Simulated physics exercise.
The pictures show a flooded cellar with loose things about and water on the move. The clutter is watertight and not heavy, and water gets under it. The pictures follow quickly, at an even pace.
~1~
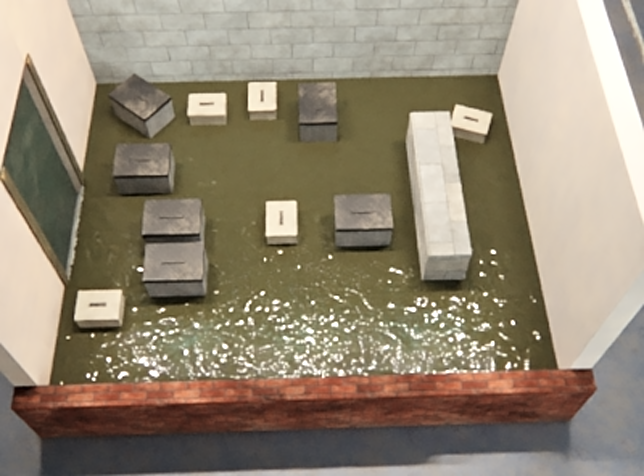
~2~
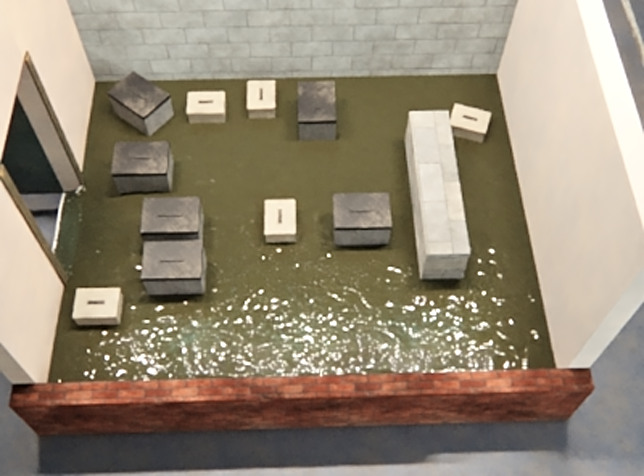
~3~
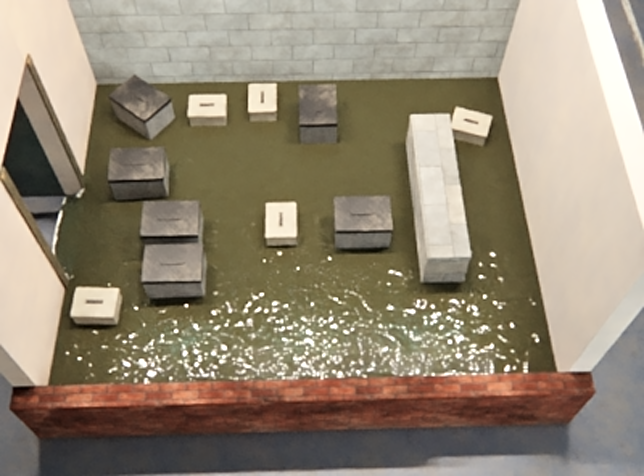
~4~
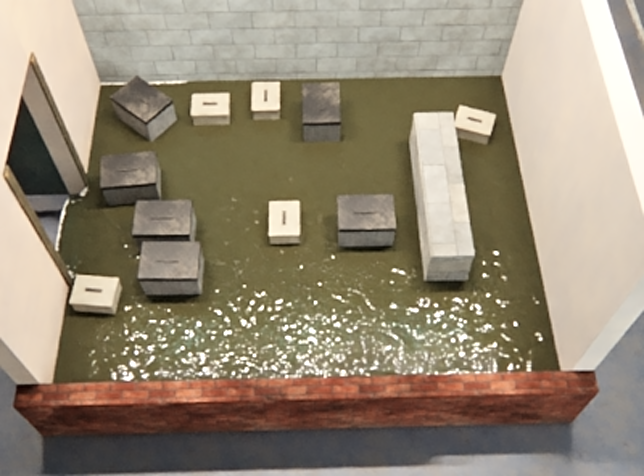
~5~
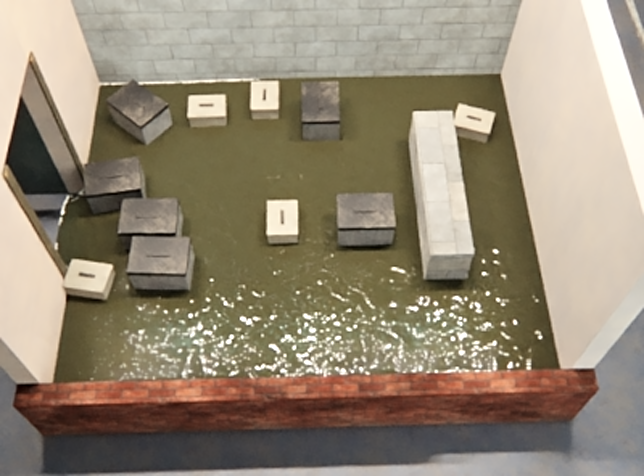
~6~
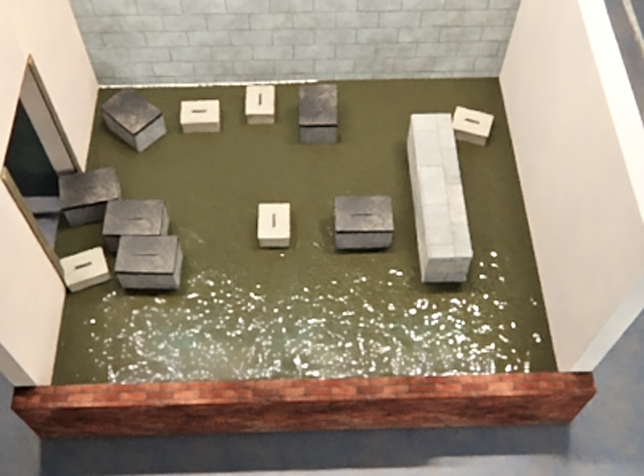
Flooded cellar with grey chests and pale boxes floating, a left-hand door opening and the nearest ones drifting left towards it.
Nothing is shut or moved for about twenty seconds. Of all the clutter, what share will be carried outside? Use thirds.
That comes to at least two thirds.
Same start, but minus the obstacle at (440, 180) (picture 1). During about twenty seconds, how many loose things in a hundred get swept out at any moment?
Near 90 in a hundred.
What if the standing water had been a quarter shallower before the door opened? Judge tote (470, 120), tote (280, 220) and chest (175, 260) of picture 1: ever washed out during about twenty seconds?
In turn: Stays, out, out.
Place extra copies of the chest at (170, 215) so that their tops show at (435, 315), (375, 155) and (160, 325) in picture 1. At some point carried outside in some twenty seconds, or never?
As listed: Still in, still in, through.
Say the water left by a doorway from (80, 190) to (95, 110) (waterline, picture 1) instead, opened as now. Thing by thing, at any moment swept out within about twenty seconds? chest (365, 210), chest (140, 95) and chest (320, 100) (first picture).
In that order: Inside, through, carried outside.
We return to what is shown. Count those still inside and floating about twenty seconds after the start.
That makes 2.
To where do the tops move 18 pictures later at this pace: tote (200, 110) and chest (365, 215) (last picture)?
Close to (101, 172) and (307, 215).
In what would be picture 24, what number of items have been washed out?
It comes to 5.
A moment on, 3 of 11 are out; 8 afloat.
Next, 5 of 11 are out; 6 afloat.
Later, 8 of 11 are out; 3 afloat.
In the end, 9 of 11 are out; 2 afloat.
